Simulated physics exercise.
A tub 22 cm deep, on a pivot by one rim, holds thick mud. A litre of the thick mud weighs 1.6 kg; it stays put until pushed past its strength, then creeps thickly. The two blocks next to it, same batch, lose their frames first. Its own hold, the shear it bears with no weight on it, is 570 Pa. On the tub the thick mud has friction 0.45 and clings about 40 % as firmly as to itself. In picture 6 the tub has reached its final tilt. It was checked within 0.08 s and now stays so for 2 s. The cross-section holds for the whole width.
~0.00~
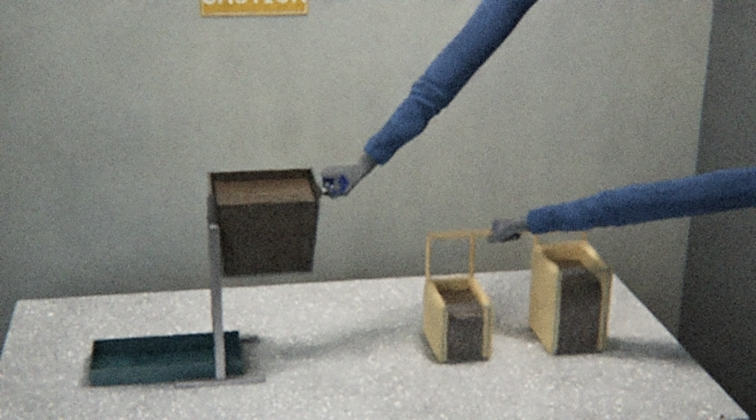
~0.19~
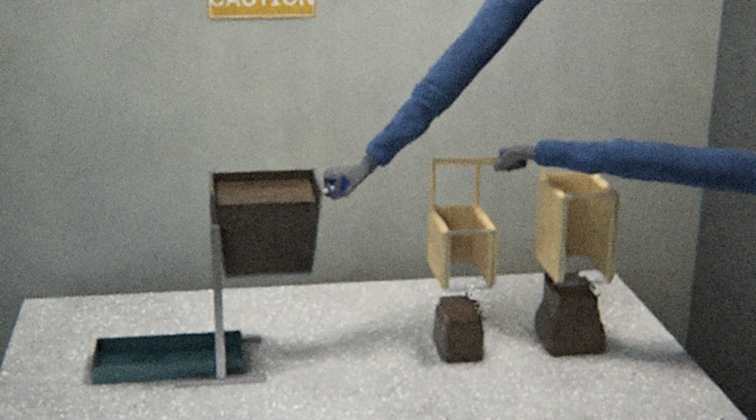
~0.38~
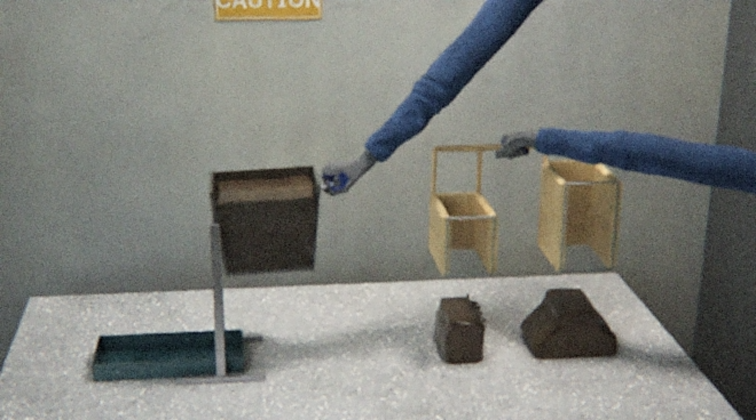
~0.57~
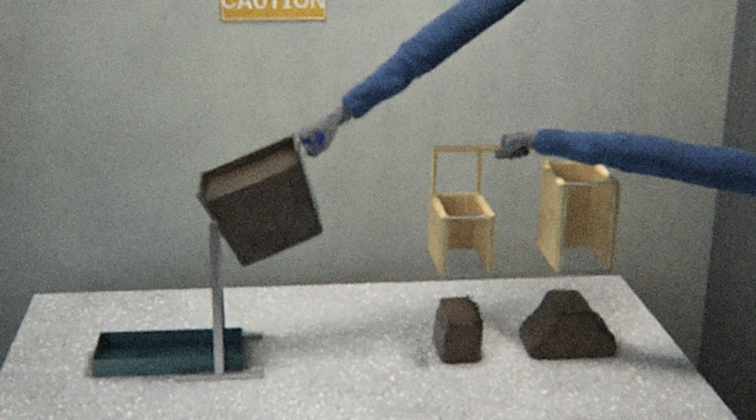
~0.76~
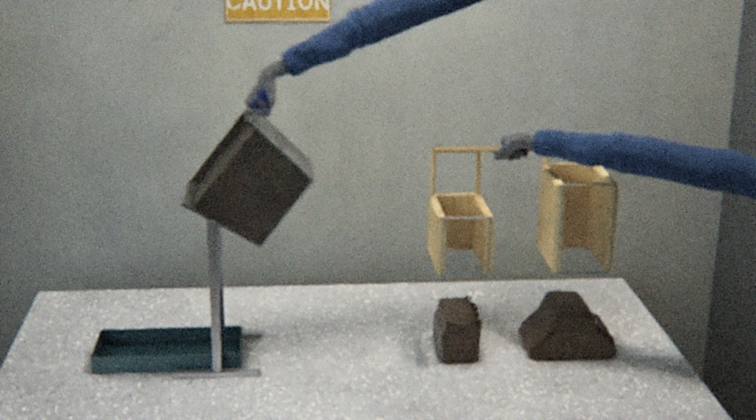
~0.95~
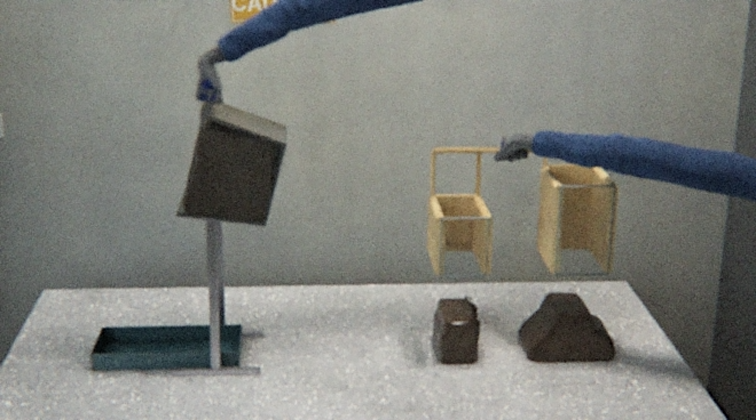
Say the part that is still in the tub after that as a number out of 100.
About 57 %.
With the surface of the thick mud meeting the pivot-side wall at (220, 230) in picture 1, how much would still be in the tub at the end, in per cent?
It would be near 100 %.
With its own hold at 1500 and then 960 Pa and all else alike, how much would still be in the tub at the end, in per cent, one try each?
In that order: 100 %, 100 %.
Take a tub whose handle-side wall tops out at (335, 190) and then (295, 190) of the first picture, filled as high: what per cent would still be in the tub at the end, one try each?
In turn about 45 %, 100 %.
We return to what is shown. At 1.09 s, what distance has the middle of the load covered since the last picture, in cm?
About 4 cm.
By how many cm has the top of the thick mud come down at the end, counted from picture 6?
Some 12 cm.
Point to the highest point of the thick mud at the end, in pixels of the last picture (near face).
Around (218, 171).
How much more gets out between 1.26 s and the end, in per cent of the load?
Some 12 per cent.
After 1.09 s, the tub is at 76 degrees and holds 89 %.
After 1.26 s, the tub is at 76 degrees and holds 69 %.
After 1.43 s, the tub is at 76 degrees and holds 58 %.
After 1.60 s, the tub is at 76 degrees and holds 57 %.
After 2.95 s, at the end, the tub is at 76 degrees and holds 57 %.
